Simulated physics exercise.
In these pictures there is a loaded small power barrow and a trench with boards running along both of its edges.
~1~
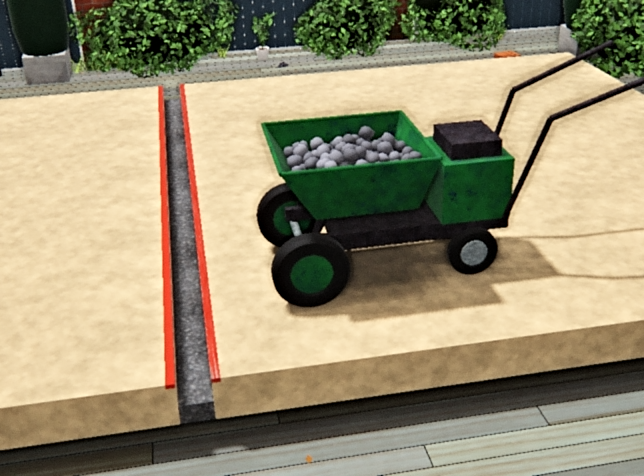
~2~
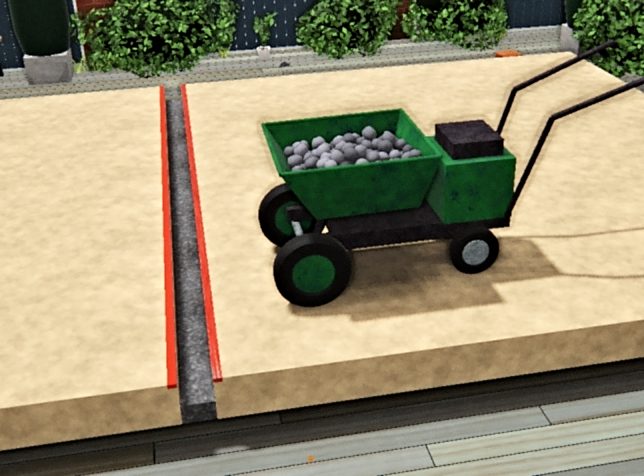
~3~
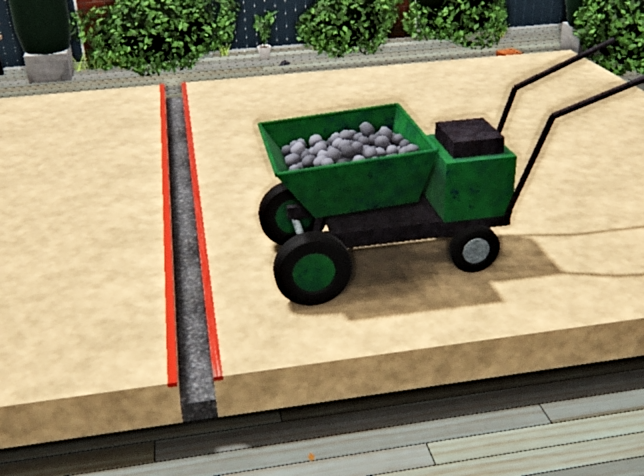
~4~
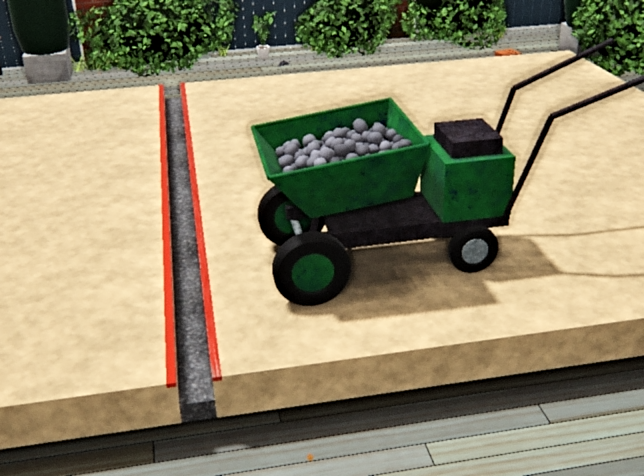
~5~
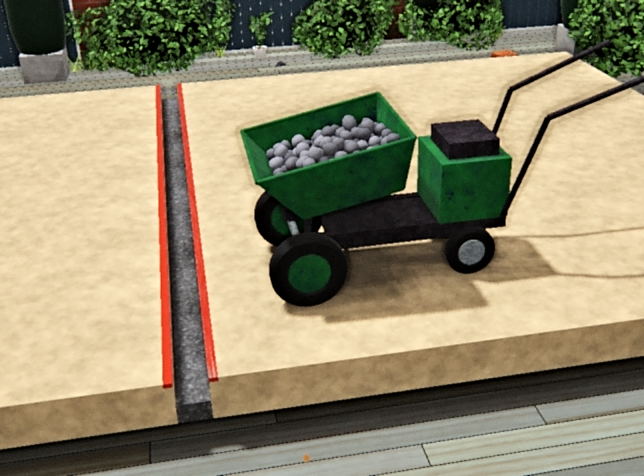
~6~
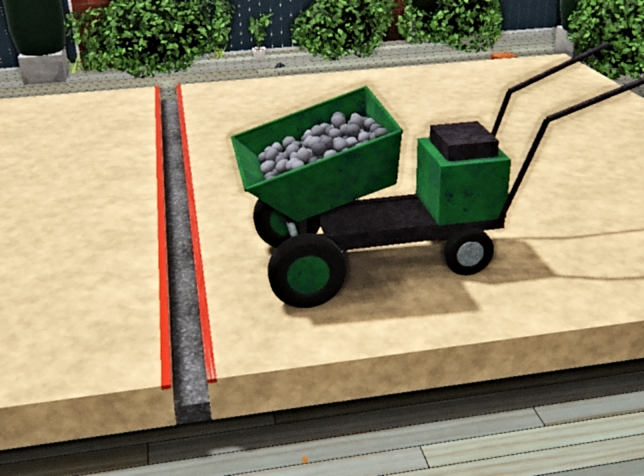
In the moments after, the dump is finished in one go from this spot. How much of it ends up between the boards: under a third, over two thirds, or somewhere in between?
Looks to me like the trench gets one-third to two-thirds of the load.
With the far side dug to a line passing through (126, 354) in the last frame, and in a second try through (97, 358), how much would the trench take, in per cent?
In order, some 90 and some 100 percent.
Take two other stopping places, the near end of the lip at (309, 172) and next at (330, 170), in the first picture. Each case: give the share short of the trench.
About 20 %, then 50 %.
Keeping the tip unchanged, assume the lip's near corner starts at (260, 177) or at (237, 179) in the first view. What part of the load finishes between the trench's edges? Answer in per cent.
Result: Try 1 = 20 %, try 2 = 10 %.
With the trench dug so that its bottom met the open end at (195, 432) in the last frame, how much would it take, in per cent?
It lands somewhere near 50 percent.
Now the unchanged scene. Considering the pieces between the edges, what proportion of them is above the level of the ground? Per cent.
I'd put it near 35 in a hundred.
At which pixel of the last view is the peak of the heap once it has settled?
Once it settles, the peak is close to (164, 272) in the last picture.
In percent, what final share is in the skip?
Share in the skip: Around 0 %.
Soon, skip tipped steeply; all in the skip.
A while on, skip tipped steeply; most in the skip; a stray few in or heaped over the trench; a small part beyond it; a small part falling.
Towards the end, skip tipped right over; about a quarter in the skip; a stray few short of the trench; about a quarter in or heaped over the trench; about half beyond it.
Finally, skip tipped right over; a stray few short of the trench; about half in or heaped over the trench; about half beyond it.
